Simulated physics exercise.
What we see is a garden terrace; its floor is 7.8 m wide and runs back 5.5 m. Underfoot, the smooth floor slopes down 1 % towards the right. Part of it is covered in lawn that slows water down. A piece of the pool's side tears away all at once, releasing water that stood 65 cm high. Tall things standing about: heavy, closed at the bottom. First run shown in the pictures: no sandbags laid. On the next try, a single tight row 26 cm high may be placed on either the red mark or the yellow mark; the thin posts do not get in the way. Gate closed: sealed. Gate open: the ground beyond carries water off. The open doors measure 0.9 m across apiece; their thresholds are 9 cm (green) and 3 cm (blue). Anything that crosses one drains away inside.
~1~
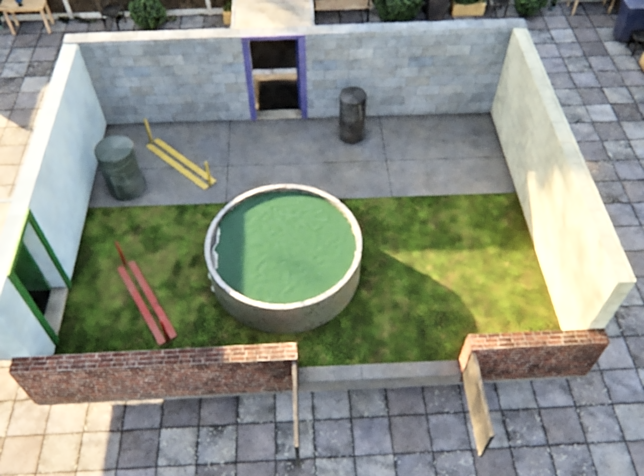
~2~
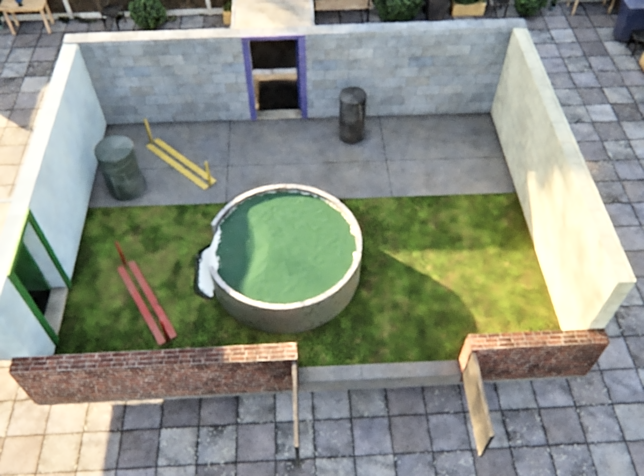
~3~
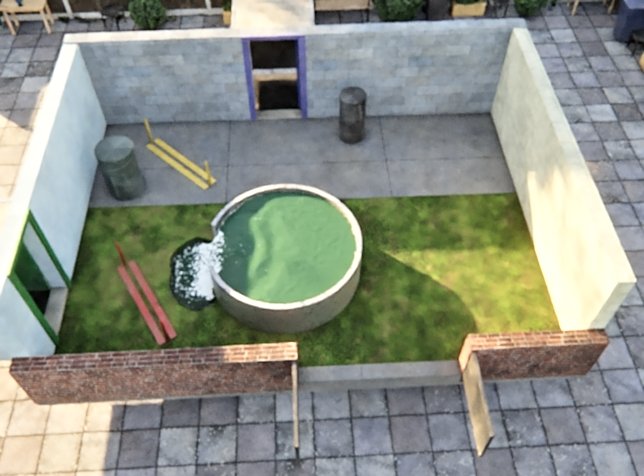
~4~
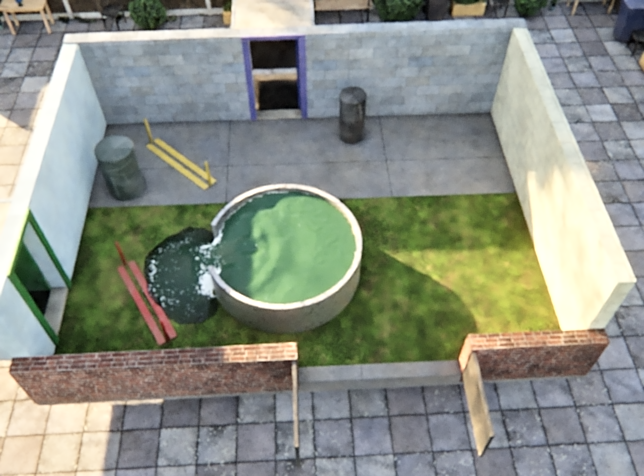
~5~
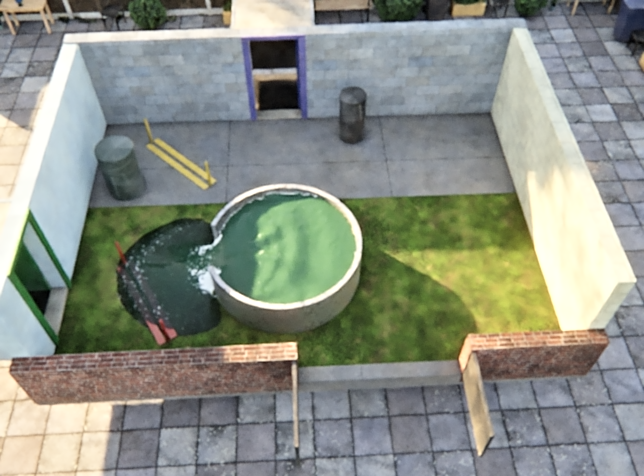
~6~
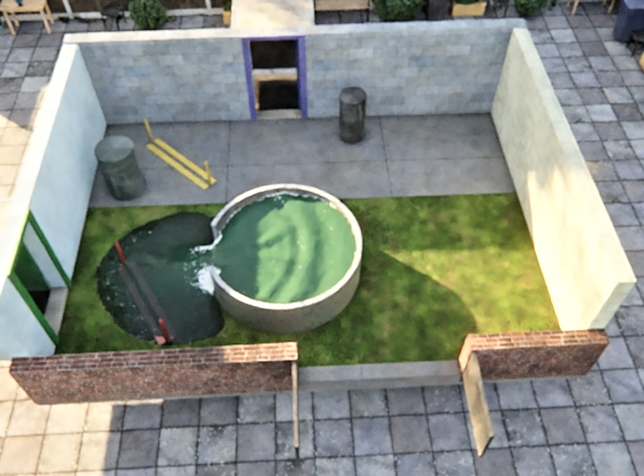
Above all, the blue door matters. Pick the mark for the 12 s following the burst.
Yellow.
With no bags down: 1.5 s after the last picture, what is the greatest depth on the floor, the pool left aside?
28 cm.
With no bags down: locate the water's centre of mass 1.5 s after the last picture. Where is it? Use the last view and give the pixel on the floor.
Close to (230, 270) in the last picture.
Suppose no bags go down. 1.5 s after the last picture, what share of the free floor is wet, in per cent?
I'd guess around 25 in a hundred.
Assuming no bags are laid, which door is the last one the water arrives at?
Blue.
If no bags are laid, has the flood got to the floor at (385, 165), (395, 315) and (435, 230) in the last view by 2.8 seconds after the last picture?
First untouched, next untouched, last untouched.
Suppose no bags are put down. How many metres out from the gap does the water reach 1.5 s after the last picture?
About 3.8 metres out.
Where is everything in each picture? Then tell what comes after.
Still water, 65 cm deep, in the pool at (284, 245), in the first picture.
The front is at a hidden place, 0.5 m from the gap at (214, 263); 0.2 m2 of floor is under water; 65 cm left at the back of the pool, in the second picture.
The front is at (178, 255), 0.8 m from the gap at (214, 265); 0.7 m2 of floor is under water; 65 cm left at the back of the pool, in the third picture.
The front is at (153, 256), 1.1 m from the gap at (215, 266); 1.6 m2 of floor is under water; 65 cm left at the back of the pool, in the fourth picture.
The front is at (122, 266), 1.6 m from the gap at (214, 265); 2.7 m2 of floor is under water; 65 cm left at the back of the pool, in the fifth picture.
The front is at (105, 263), 1.9 m from the gap at (214, 264); 3.7 m2 of floor is under water; 65 cm left at the back of the pool, in the sixth picture.
Then, 0.7 s after the last picture water covers 20 % of the floor and is deepest (31 cm) near (205, 271) in the run without bags; in at the blue door, 0 L with no bags, 0 L with the row on red, 0 L on yellow.
Then, 1.5 s after the last picture water covers 25 % of the floor and is deepest (28 cm) near (52, 367) in the run without bags; in at the blue door, 0 L with no bags, 0 L with the row on red, 0 L on yellow.
Then, 2.8 s after the last picture water covers 35 % of the floor and is deepest (22 cm) near (205, 271) in the run without bags; in at the blue door, 0 L with no bags, 0 L with the row on red, 0 L on yellow.
Then, 6.3 s after the last picture water covers 65 % of the floor and is deepest (14 cm) near (68, 295) in the run without bags; in at the blue door, 6 L with no bags, 18 L with the row on red, 0 L on yellow.
Then, 11.3 s after the last picture water covers 95 % of the floor and is deepest (10 cm) near (224, 338) in the run without bags; in at the blue door, 29 L with no bags, 41 L with the row on red, 1 L on yellow.
